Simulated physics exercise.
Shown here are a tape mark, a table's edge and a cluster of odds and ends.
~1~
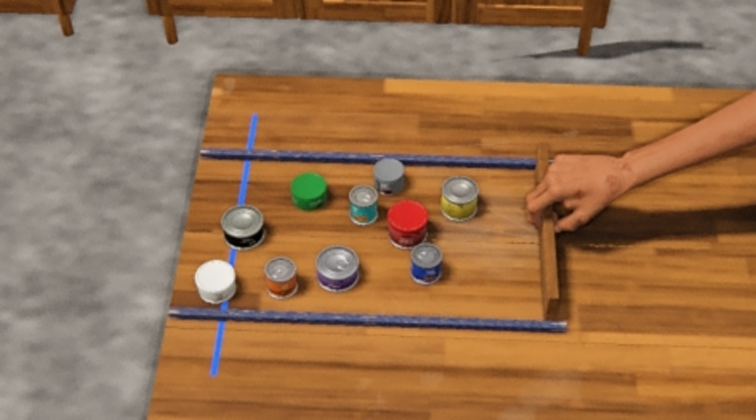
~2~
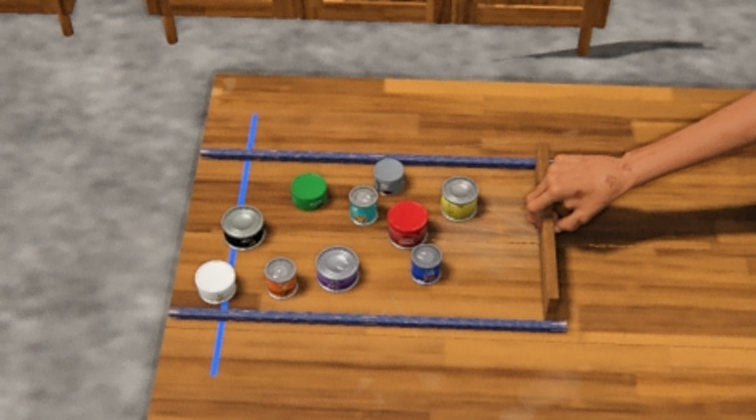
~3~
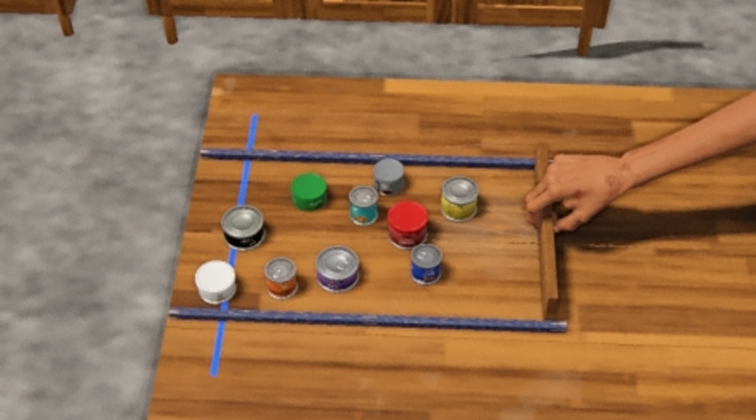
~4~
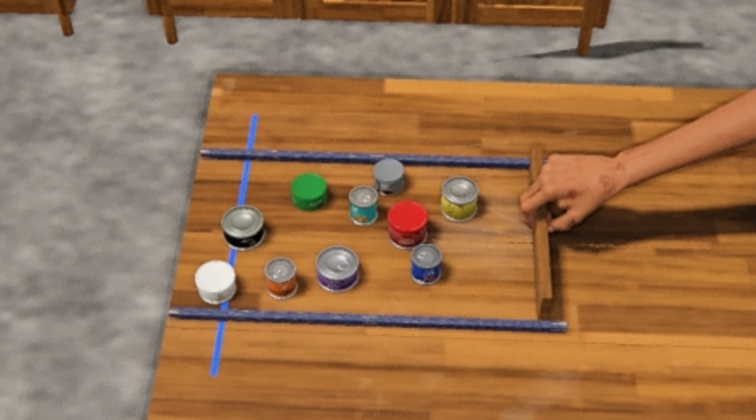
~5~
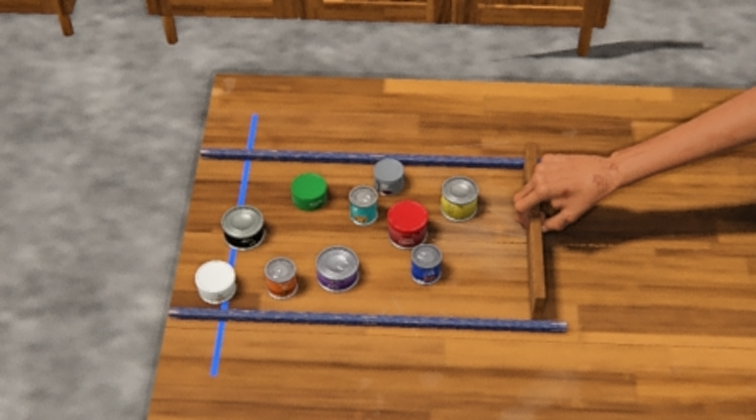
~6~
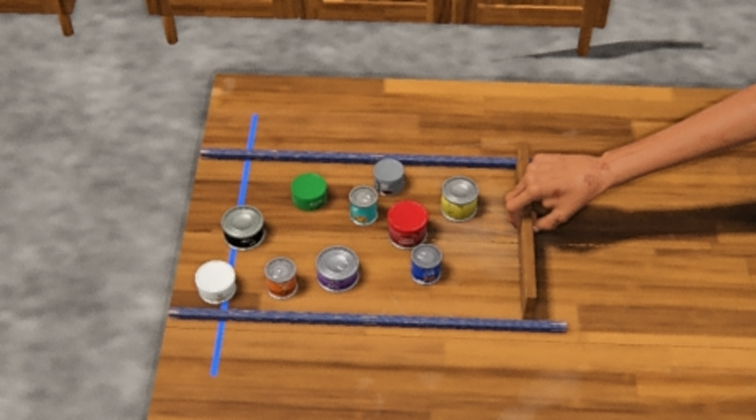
A hand held a wooden board upright at the right of a group of small colourful tins on a table, then slid it slightly left between two blue rails while the tins stayed still.
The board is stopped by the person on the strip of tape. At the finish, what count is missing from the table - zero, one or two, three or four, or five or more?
Missing: One or two.
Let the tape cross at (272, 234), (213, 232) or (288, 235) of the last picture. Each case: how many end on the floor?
In order: 0, 5 and 0.
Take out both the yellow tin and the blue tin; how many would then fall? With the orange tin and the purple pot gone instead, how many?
Count of fallen: 1 / 1.
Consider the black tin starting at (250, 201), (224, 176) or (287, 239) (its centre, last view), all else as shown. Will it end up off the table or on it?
Results in order - down; down; down.
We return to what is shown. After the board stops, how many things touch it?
That would be 5 of them.
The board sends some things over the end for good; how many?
2.
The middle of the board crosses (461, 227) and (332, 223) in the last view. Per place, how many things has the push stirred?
First position 1; second position 8.
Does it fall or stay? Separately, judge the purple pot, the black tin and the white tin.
First the purple pot keeps its place, next the black tin goes down, last the white tin goes down.
A little later, none off yet; white tin at rest near (216, 283); black tin at rest near (243, 228); orange tin at rest near (281, 278).
When it is over, the number that fall off is one or two; down, black tin and white tin.
